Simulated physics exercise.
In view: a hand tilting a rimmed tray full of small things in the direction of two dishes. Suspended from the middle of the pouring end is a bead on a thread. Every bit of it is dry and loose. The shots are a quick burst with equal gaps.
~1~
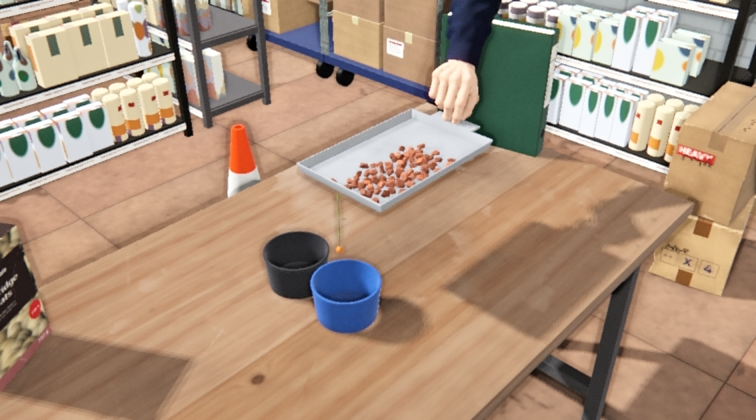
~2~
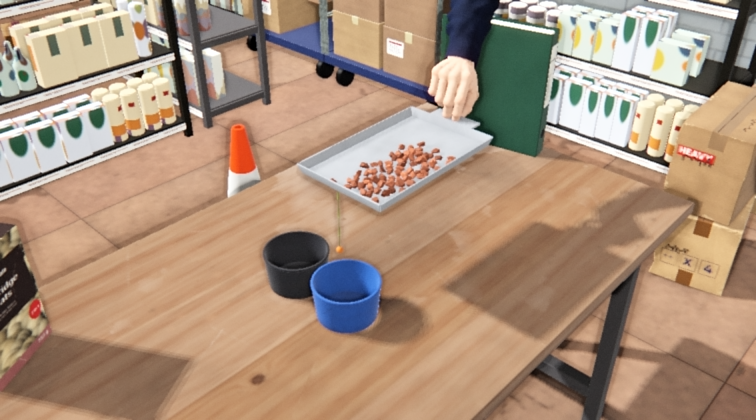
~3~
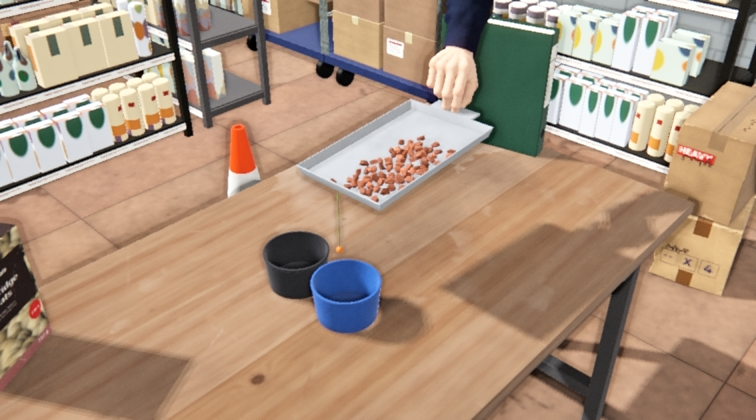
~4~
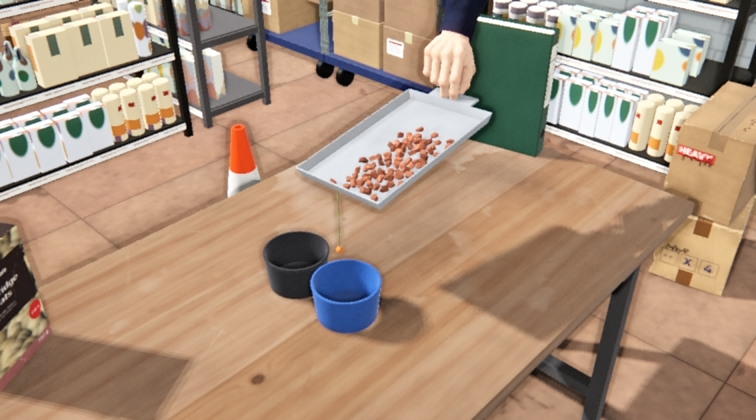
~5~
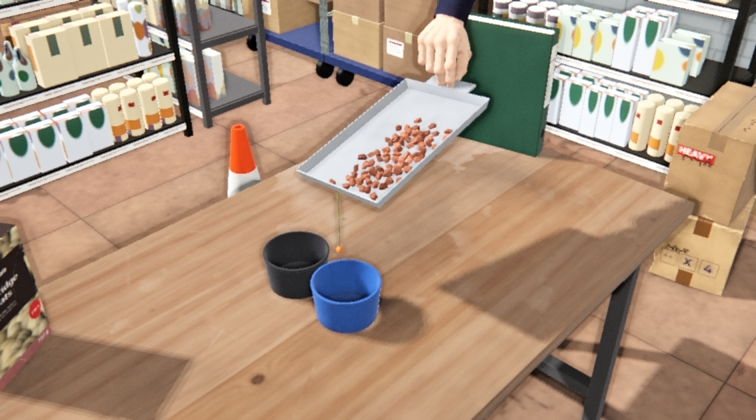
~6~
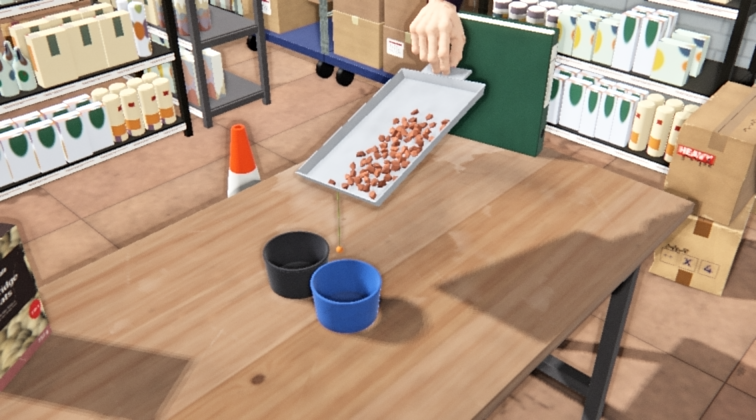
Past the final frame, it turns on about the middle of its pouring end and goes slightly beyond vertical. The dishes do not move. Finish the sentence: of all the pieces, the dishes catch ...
... most of them.
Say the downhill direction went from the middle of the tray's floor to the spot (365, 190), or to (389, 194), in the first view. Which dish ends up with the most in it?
Note: Place 1, the dish at the right; place 2, the dish at the right.
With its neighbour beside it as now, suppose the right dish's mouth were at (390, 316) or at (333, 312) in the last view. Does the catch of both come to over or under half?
Result, first setup: The minor share; second setup: The minor share.
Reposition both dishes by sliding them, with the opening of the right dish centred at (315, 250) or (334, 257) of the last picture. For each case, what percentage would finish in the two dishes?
Roughly 70% on the first try and 70% on the second.
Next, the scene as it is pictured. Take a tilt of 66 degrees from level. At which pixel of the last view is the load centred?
Centre estimate: (324, 178).
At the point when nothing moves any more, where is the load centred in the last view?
Resting centre, last picture - approx. (300, 278).
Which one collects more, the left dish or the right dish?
Well, that is left of the pair.
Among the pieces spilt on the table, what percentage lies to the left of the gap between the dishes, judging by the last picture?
That's roughly 80 per cent of the pieces.
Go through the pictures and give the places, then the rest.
In the first picture, corners of the pouring end at (302, 163) and (380, 203), level; middle of the load at (398, 174), bits of crushed brick; left dish at (273, 277); right dish at (322, 310); bead on its thread at (340, 250).
In the second picture, corners of the pouring end at (302, 164) and (380, 202), level; middle of the load at (397, 173).
In the third picture, corners of the pouring end at (301, 165) and (379, 201), tipped barely, lowest at the left corner; middle of the load at (397, 169).
In the fourth picture, corners of the pouring end at (301, 167) and (378, 200), tipped a little, lowest at the left corner; middle of the load at (396, 164).
In the fifth picture, corners of the pouring end at (300, 169) and (377, 199), tipped clearly, lowest at the left corner; middle of the load at (395, 159).
In the sixth picture, corners of the pouring end at (300, 170) and (375, 198), tipped clearly, lowest at the left corner; middle of the load at (393, 155); left dish at (273, 277); right dish at (322, 310).
Soon after the last picture, tray tipped steeply; nearly all on the tray; a small part in the air.
A little later, tray tipped past a quarter turn; a stray few on the tray; a small part in the right dish; about two thirds in the left dish; a small part outside both; a small part in the air.
Later still, tray tipped past a quarter turn; a small part in the right dish; most in the left dish; a small part outside both.
At rest, tray tipped past a quarter turn; a small part in the right dish; most in the left dish; a small part outside both.
